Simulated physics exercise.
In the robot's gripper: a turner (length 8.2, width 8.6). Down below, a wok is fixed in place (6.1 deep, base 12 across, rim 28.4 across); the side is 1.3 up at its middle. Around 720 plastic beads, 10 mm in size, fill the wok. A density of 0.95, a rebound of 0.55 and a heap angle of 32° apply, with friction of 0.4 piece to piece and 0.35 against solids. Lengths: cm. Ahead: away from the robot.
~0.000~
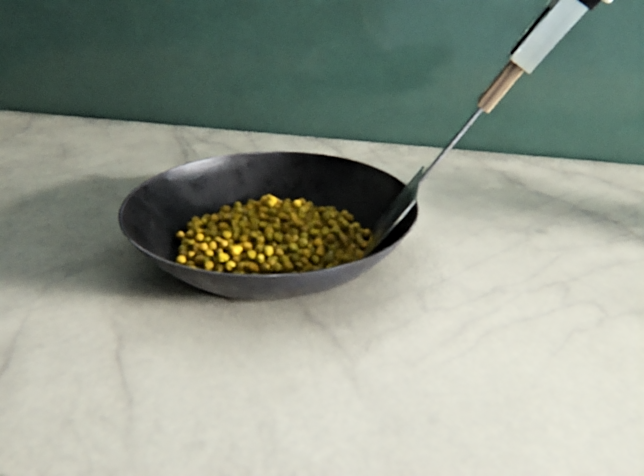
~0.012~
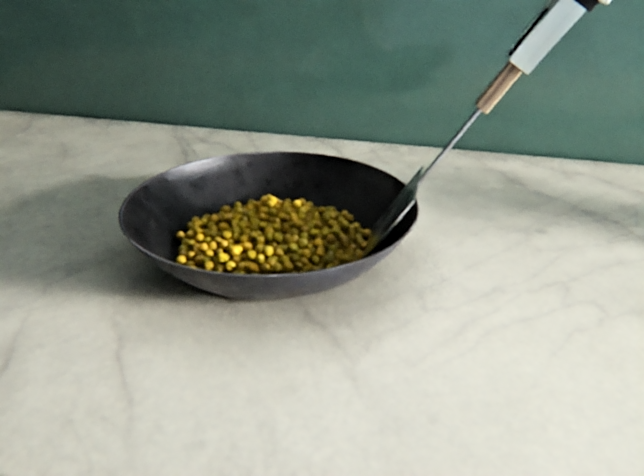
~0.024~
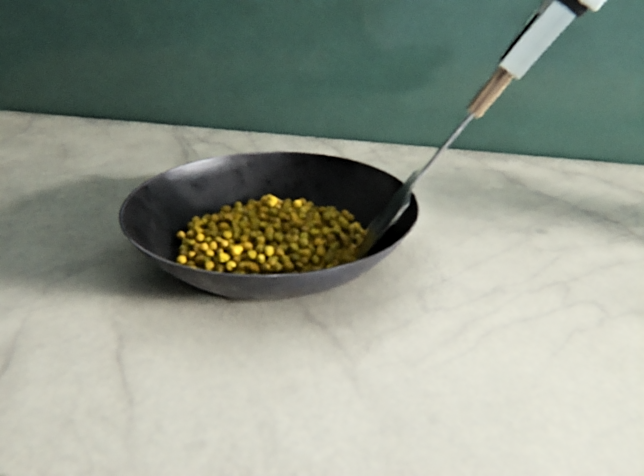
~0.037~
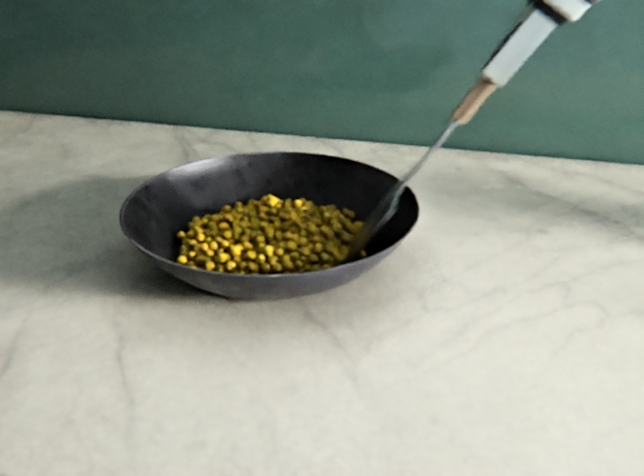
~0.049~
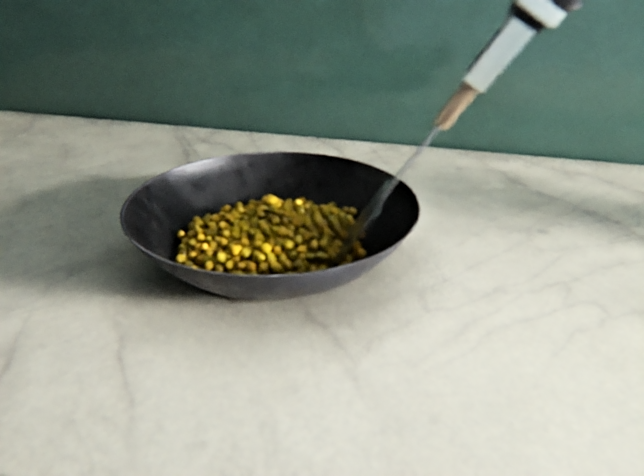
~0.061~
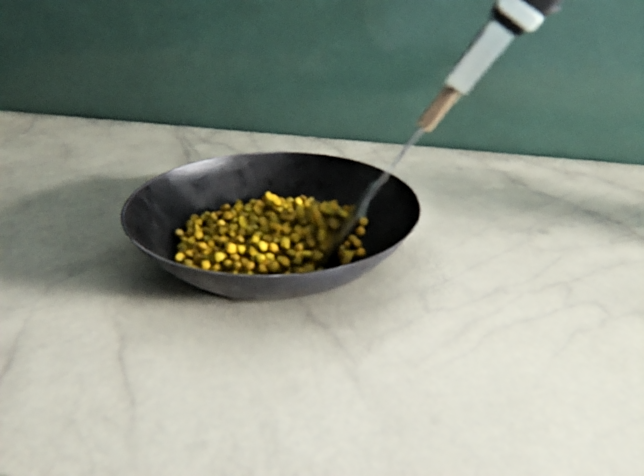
At first, a turner held in a robot's gripper rests its blade inside the right side of a dark wok filled with yellow-green beads on a pale marbled surface. The gripper then moves the turner a short way left, and its blade pushes into the beads, shifting those near it slightly.
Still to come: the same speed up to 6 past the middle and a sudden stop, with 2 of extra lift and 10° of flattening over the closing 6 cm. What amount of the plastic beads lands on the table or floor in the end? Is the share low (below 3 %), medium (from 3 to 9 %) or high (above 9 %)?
The share is medium, from 3 to 9 %.
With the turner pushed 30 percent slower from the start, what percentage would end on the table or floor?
In that case, close to 0 per cent.
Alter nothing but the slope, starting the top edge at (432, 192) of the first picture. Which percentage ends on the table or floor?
Near 5 in a hundred.
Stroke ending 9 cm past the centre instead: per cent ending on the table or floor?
Estimate: Approx. 30 %.
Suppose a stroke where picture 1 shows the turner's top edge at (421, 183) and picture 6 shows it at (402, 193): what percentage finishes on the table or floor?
I'd put it at roughly 0 per cent.
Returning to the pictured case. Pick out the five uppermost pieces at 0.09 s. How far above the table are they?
6 cm.
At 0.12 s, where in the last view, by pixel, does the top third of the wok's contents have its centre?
Around (249, 218).
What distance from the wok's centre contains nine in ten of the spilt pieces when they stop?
About 40 cm.
After 0.09 s, sloping 58°, highest piece 8 above the table; 716 in the wok.
After 0.12 s, sloping 55°, highest piece 9 above the table; 716 in the wok.
After 0.33 s, sloping 48°, highest piece 7 above the table; 676 in the wok, 20 on the table or floor, 20 on the blade or in flight.
After 1.38 s, sloping 48°, highest piece 7 above the table; 676 in the wok, 40 on the table or floor.
At rest, 676 in the wok, 40 on the table or floor. That is 6 % on the table or floor.
